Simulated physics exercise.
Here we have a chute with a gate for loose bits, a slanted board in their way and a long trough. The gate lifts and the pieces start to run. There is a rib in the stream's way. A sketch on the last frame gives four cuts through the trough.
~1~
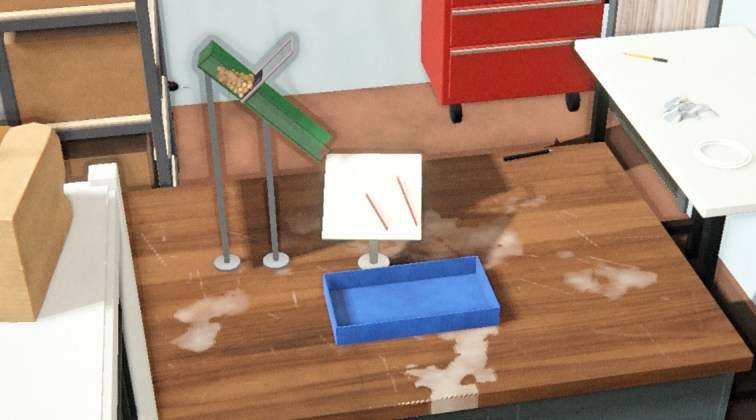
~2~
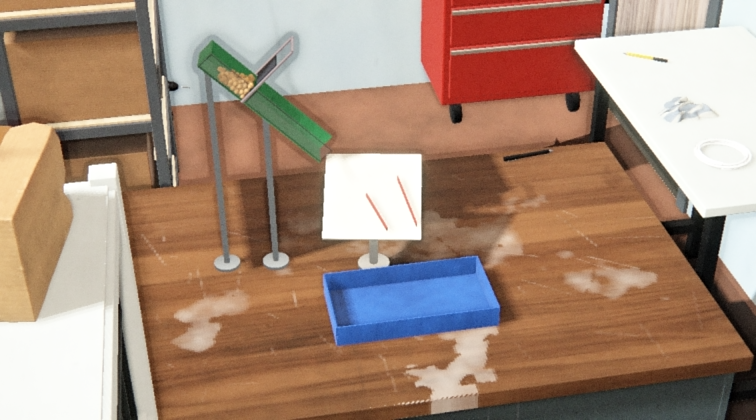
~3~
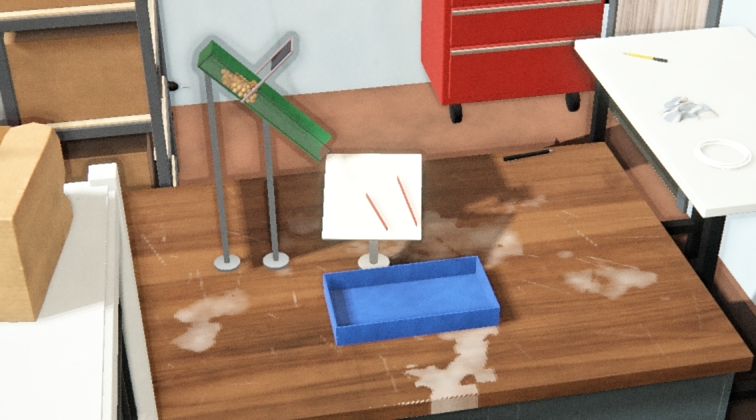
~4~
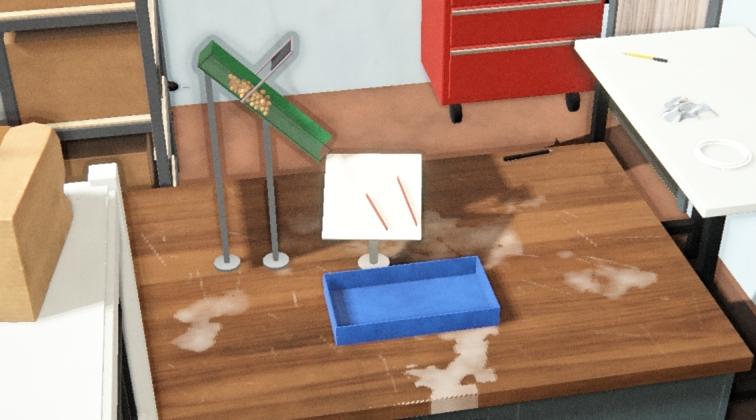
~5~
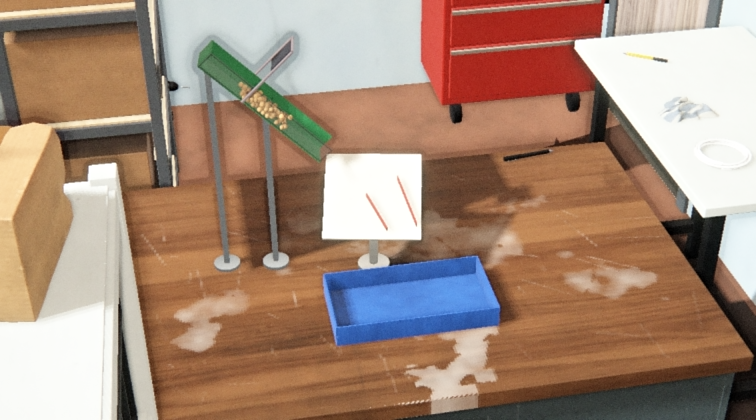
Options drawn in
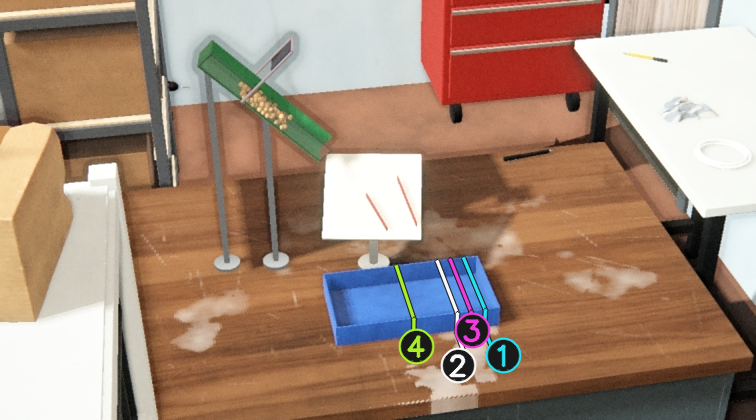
At the start, small tan beads sit behind a gate near the top of a sloping green chute, above a tilted white board with two red ribs and an empty blue trough. The gate lifts, and the beads slide down to the right, spreading along the chute's middle.
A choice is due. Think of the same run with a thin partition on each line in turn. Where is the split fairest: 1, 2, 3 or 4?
Take 4.
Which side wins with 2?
More lands on the left.
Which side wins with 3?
The left side.
On the marked copy, line 1 crosses the front rim at (485, 309); line 2 crosses the front rim at (457, 313); line 3 crosses the front rim at (471, 311); line 4 crosses the front rim at (413, 318).
If 1 is chosen, of what is caught, nearly all on the left of the divider, a stray few on the right.
If 2 is chosen, of what is caught, nearly all on the left of the divider, a small part on the right.
If 3 is chosen, of what is caught, nearly all on the left of the divider, a stray few on the right.
If 4 is chosen, of what is caught, about a third on the left of the divider, about two thirds on the right.
